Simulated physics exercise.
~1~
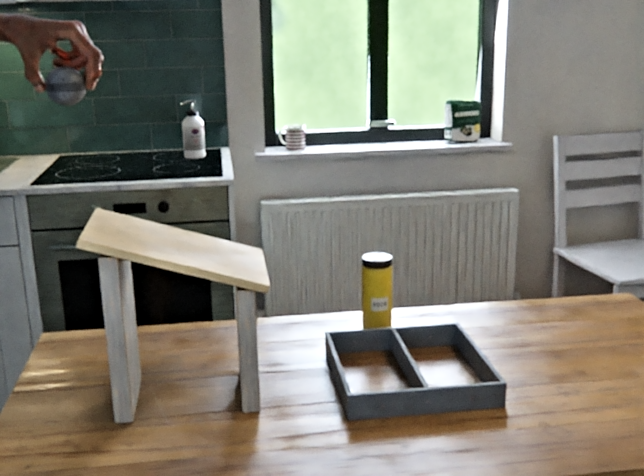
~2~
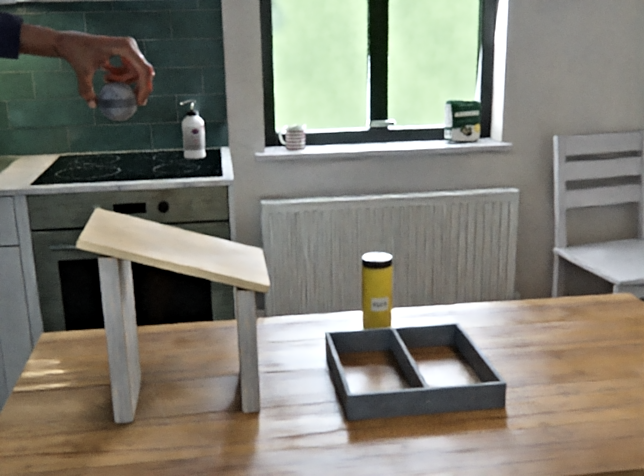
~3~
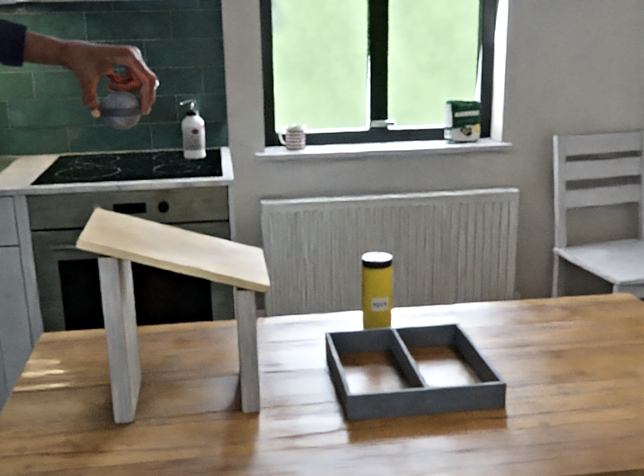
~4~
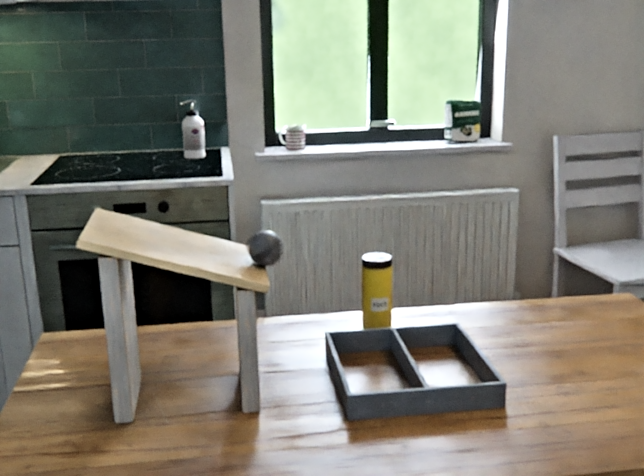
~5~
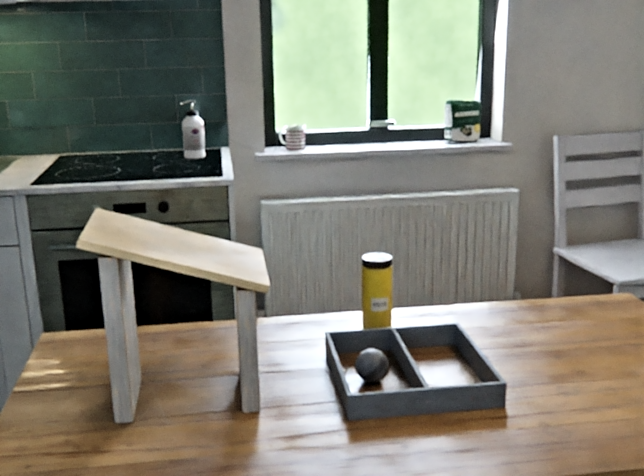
The footage shows a hand holding a grey ball above a slanted board on a wooden table, then releasing it; the ball travels off the board's lower right end and ends up in the nearer bay of a grey tray, in front of an unmoved yellow jar.
